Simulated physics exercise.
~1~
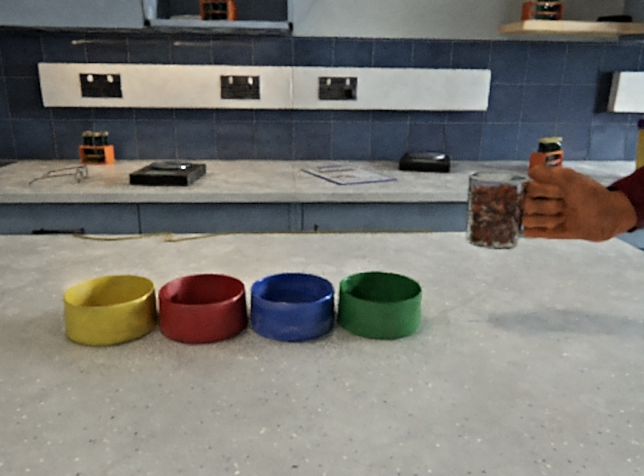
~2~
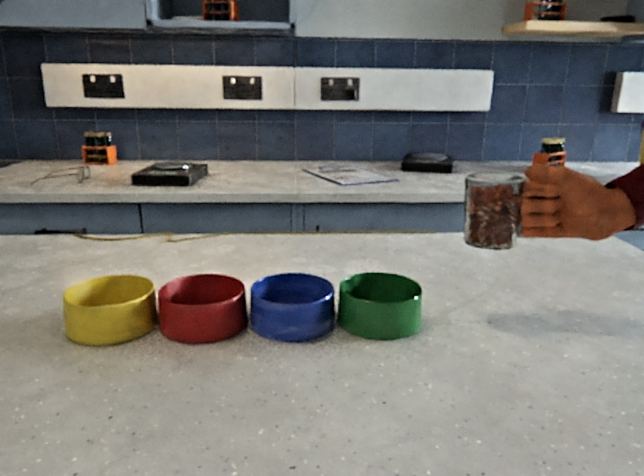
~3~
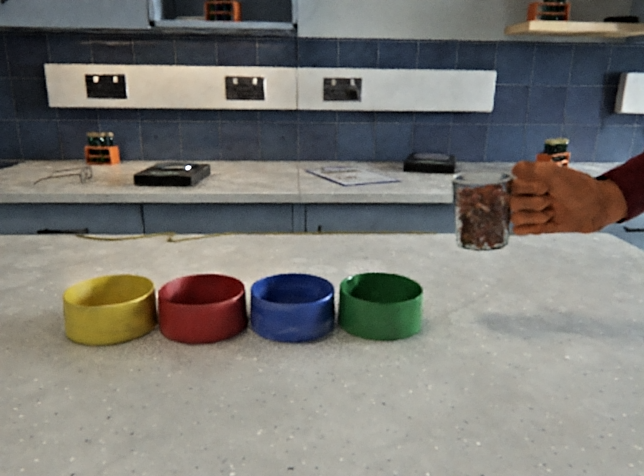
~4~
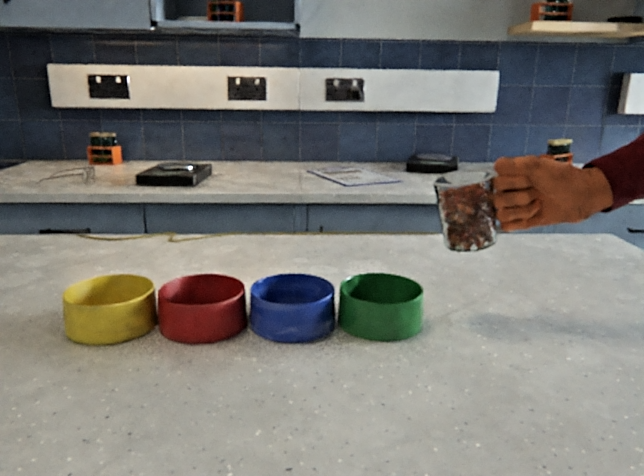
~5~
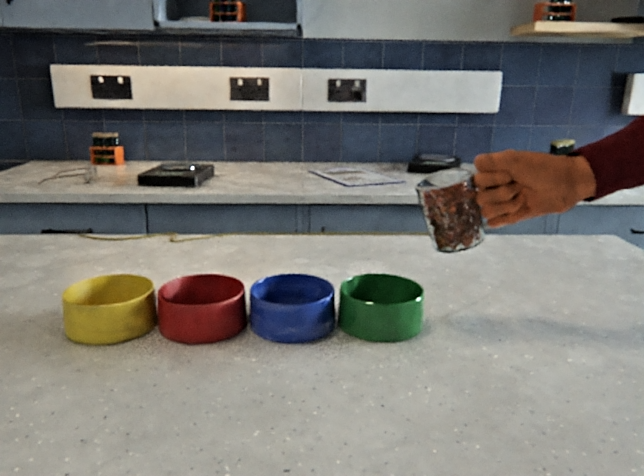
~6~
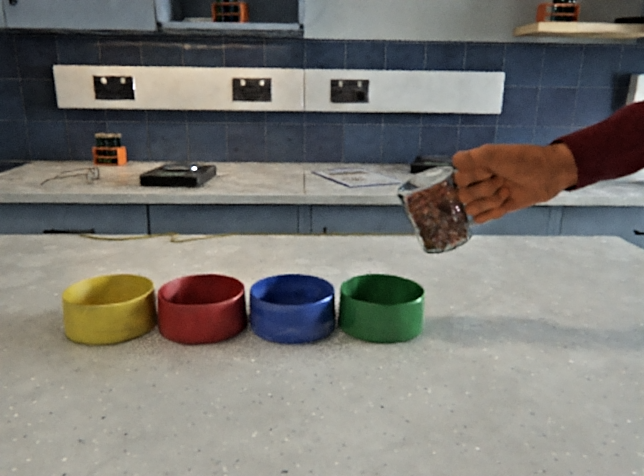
A hand moving a glass cup of brown pieces leftward and gradually tilting it left, near four coloured dishes on a counter.
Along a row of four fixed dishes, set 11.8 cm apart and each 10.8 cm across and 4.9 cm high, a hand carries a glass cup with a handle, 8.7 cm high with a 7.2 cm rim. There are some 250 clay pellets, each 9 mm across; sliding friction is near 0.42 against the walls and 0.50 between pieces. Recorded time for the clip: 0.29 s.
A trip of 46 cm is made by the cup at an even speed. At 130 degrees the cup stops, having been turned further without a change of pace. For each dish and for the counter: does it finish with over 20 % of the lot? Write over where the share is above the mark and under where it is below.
Red dish: Under; blue dish: Under; green dish: Under; yellow dish: Over; counter: Under.
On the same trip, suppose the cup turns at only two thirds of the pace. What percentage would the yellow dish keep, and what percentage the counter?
It would be yellow 90 and counter 10.
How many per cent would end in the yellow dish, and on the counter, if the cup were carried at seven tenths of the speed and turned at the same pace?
In that case: Yellow 0, and counter 0.
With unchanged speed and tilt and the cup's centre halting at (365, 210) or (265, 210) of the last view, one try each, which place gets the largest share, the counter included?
Blue; red.
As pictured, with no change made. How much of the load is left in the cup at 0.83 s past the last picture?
That would be some 85 per cent.
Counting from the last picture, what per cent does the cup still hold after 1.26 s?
About 0 percent of the load.
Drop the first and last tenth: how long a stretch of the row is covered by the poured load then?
Roughly 7 cm of the row.
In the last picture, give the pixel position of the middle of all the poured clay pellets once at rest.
I'd put it at about (103, 313).
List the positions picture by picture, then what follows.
Cup at (495, 210), tilt 0 degrees, lip at (471, 177), moved 0.0 cm; middle of the pieces at (495, 219); green dish at (380, 286); blue dish at (292, 288); red dish at (203, 289); yellow dish at (111, 290), in the first frame.
Cup at (492, 210), tilt 1 degrees, lip at (467, 177), moved 0.5 cm; middle of the pieces at (492, 219), in the second frame.
Cup at (482, 210), tilt 6 degrees, lip at (454, 180), moved 2.0 cm; middle of the pieces at (482, 219), in the third frame.
Cup at (467, 211), tilt 12 degrees, lip at (435, 183), moved 4.1 cm; middle of the pieces at (468, 220), in the fourth frame.
Cup at (451, 211), tilt 18 degrees, lip at (416, 187), moved 6.3 cm; middle of the pieces at (454, 220), in the fifth frame.
Cup at (436, 211), tilt 24 degrees, lip at (397, 192), moved 8.4 cm; middle of the pieces at (439, 220); green dish at (382, 289); blue dish at (293, 289); red dish at (202, 289); yellow dish at (109, 289), in the sixth frame.
Then, 0.50 s after the last picture, tilt 77 degrees; cup holds 100 %.
Then, 0.83 s after the last picture, tilt 112 degrees; cup holds 85 %, red 10 %.
Then, 1.26 s after the last picture, tilt 130 degrees; cup holds 0 %, red 5 %, yellow 90 %.
In the end, red 5 %, blue 0 %, green 0 %, yellow 90 %, counter 5 %.
